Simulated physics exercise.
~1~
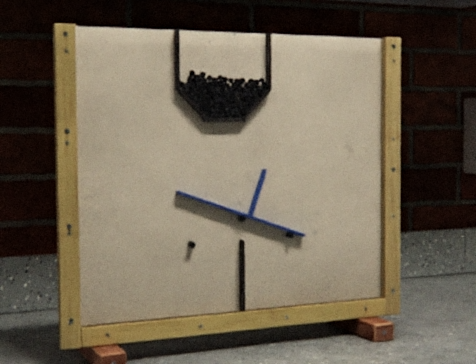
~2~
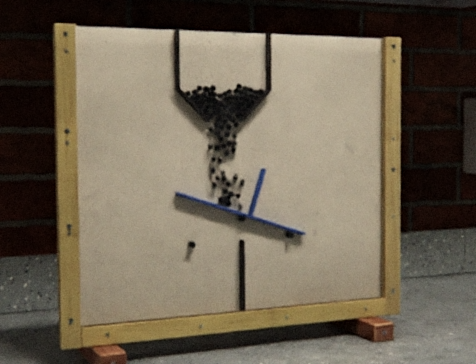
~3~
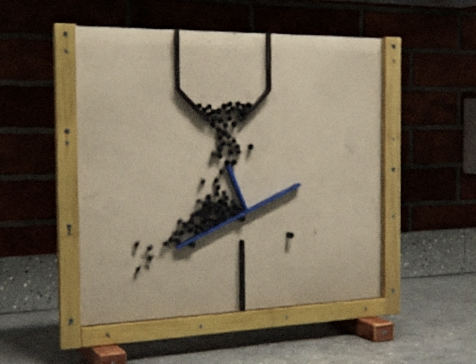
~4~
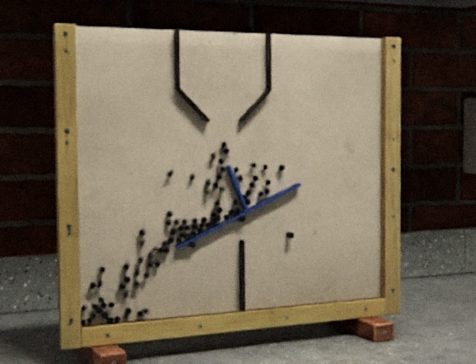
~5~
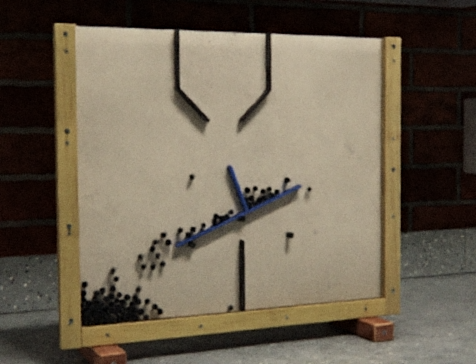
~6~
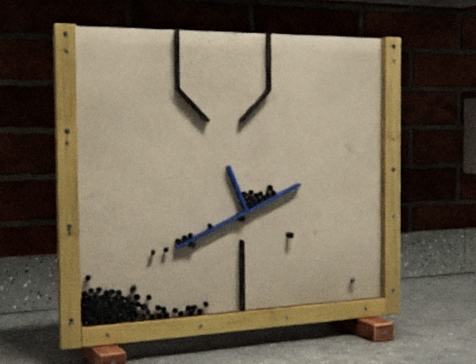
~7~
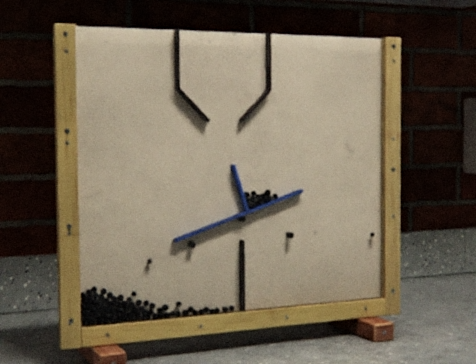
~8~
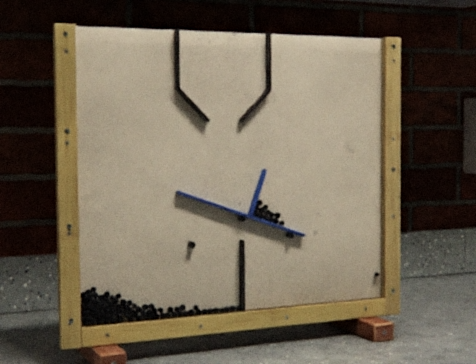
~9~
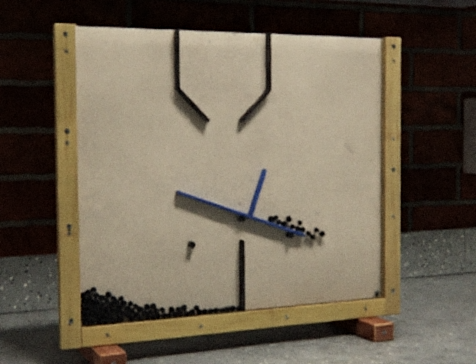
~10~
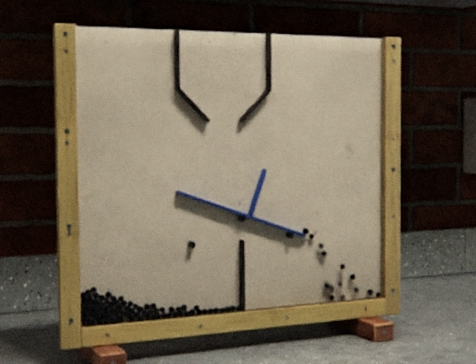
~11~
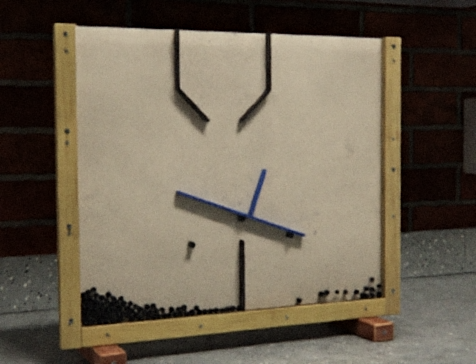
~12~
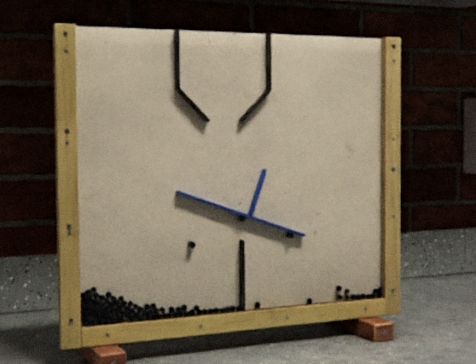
In the video, black beads pour from a hopper onto a blue tray, which tips left and spills most into the left bin; the tray then rocks back right, sliding the remaining beads into the right bin, and ends empty, its right end down.
